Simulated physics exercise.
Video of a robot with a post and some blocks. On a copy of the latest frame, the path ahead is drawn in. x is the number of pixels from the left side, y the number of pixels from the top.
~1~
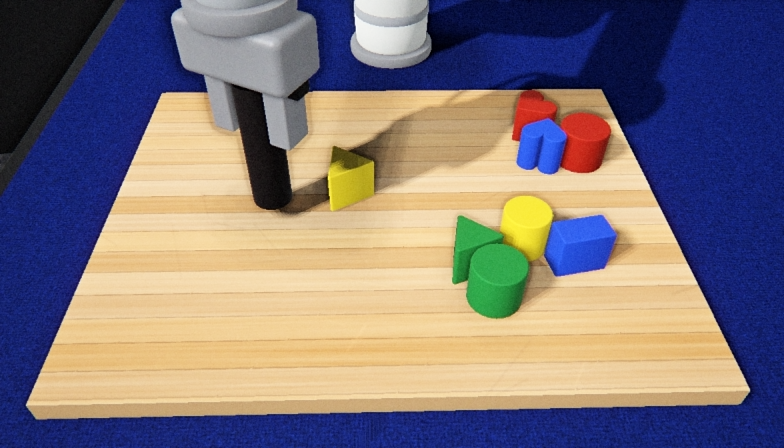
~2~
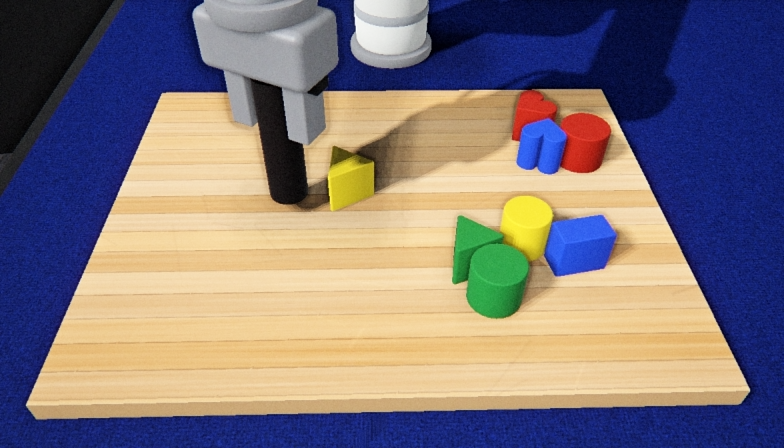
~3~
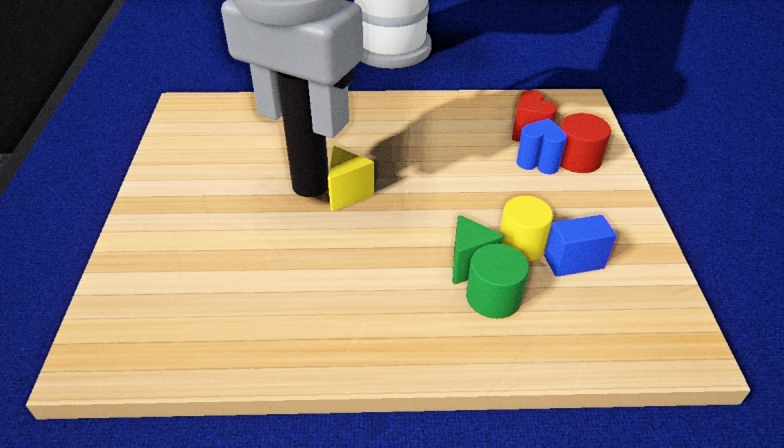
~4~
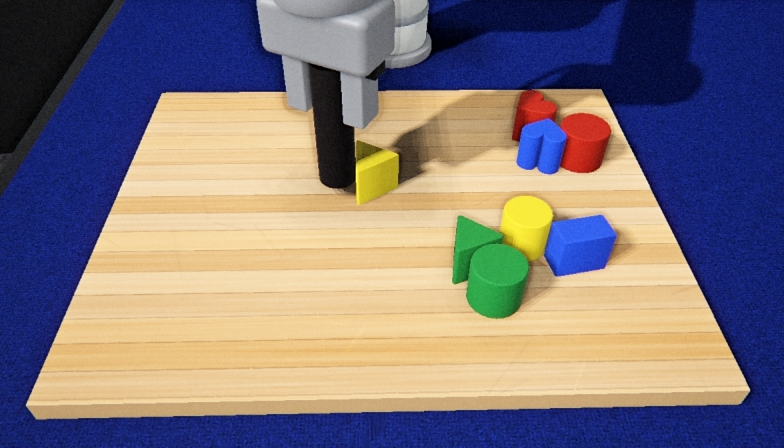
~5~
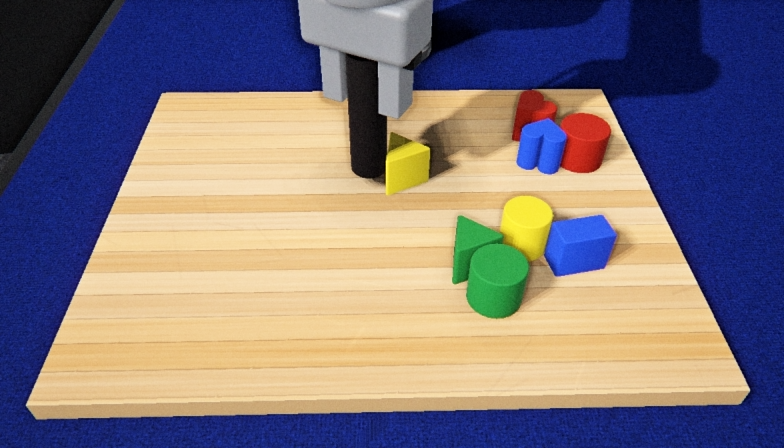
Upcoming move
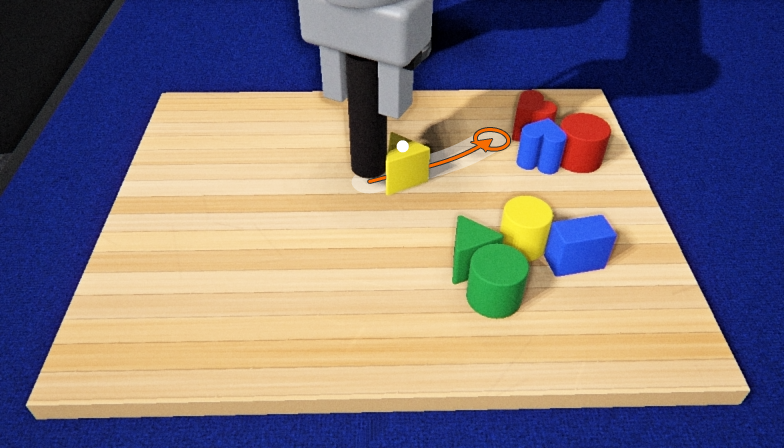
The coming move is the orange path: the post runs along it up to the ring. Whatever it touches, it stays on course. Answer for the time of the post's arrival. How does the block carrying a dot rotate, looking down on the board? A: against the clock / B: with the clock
It's B.
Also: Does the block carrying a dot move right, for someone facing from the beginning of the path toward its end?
It seems so.
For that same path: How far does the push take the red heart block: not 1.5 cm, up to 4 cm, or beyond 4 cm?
Result: Under 1.5 cm.
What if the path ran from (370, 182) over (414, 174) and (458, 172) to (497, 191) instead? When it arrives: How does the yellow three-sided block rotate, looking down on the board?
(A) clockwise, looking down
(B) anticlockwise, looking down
B
Drawn move, from (370, 182) via (415, 170) and (458, 157), ending at (492, 139); the dot is on the yellow three-sided block.
On the path given first. One third of the way, post at (416, 156); yellow three-sided block at (450, 137).
Two thirds of the way, post at (460, 143); yellow three-sided block at (490, 135), turned 35° clockwise.
At the end, post at (494, 125); yellow three-sided block at (494, 135), turned 45° clockwise; red heart block still.
